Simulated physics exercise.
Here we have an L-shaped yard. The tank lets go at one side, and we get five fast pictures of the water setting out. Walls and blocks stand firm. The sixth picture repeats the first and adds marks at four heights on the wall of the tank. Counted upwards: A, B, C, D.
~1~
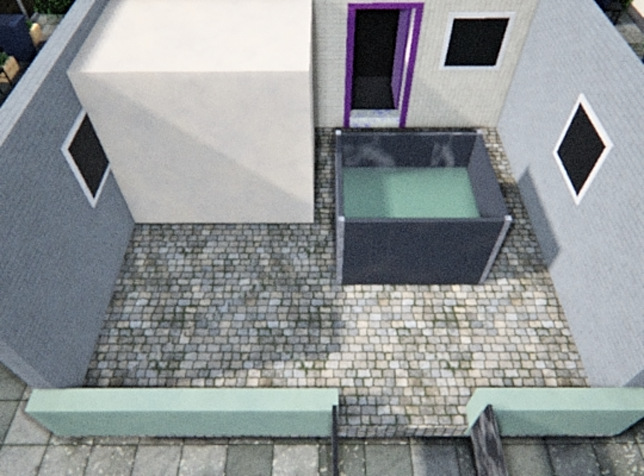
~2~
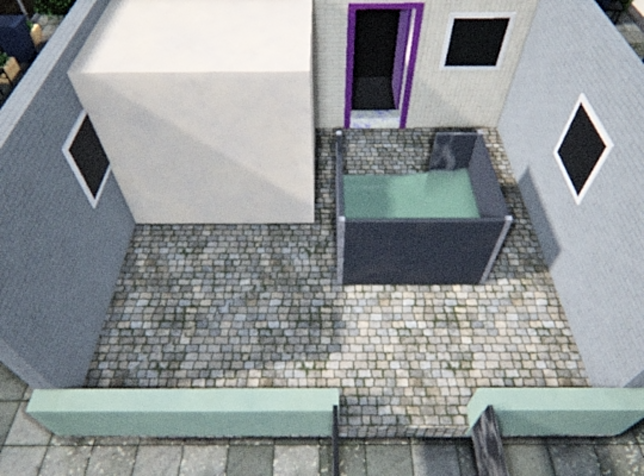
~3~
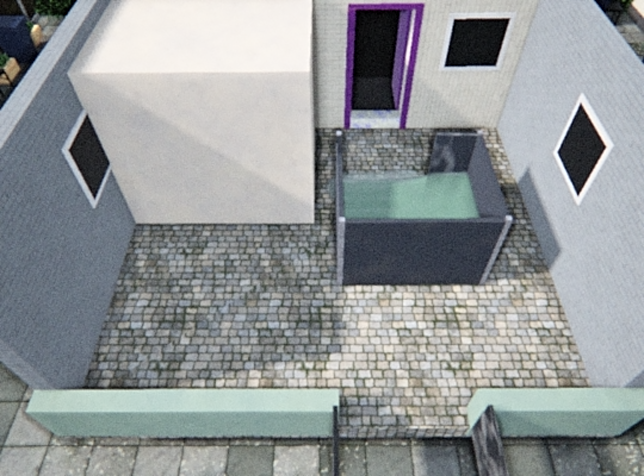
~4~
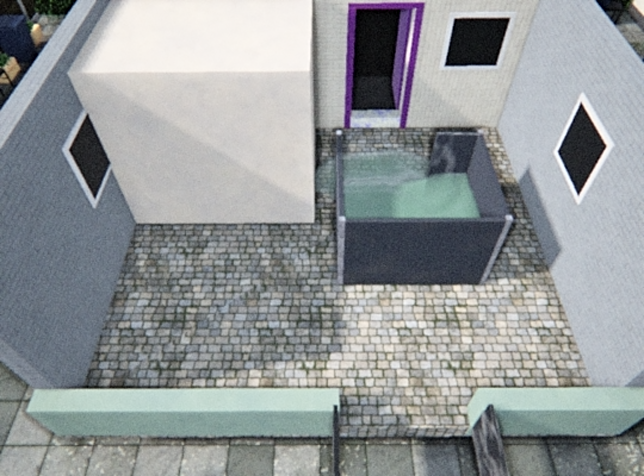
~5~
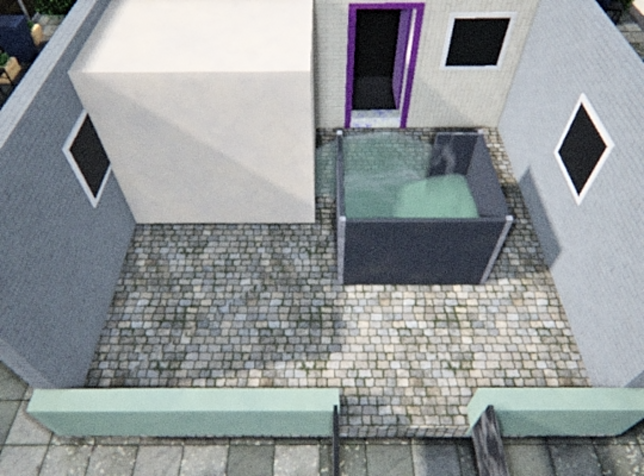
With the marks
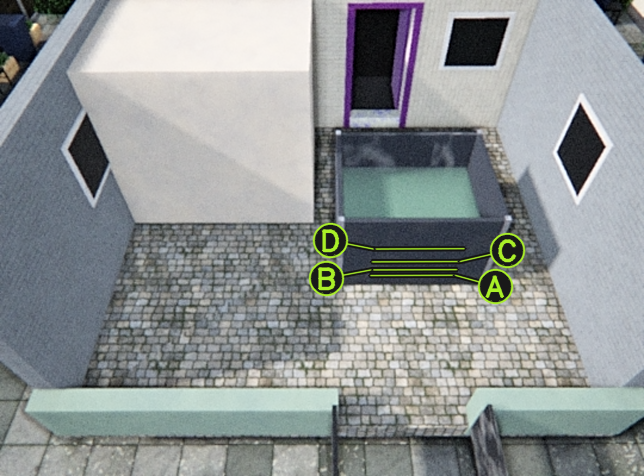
An L-shaped cobbled yard between grey walls is seen from high above its front. A large cream block fills the back left, a dark tank of pale green water stands right of centre near a purple doorway, and low mint-green walls flank the front gateway. The tank's back side opens up, and water slips out behind it, spreading leftward in a thin sheet over the cobbles, while the camera stays still.
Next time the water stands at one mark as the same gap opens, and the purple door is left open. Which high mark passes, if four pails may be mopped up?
Use line B.
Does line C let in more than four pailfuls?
Yes, it does.
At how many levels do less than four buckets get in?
Two of the four.
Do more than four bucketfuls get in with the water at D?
Yes, it does.
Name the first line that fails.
C.
On the marked copy, A at (412, 275); B at (414, 269); C at (415, 261); D at (418, 248); from the bottom up A, B, C, D.
With A, nothing gets over.
With B, a bucket or two gets in.
With C, about 11 bucketfuls get in.
With D, dozens of bucketfuls pour in.
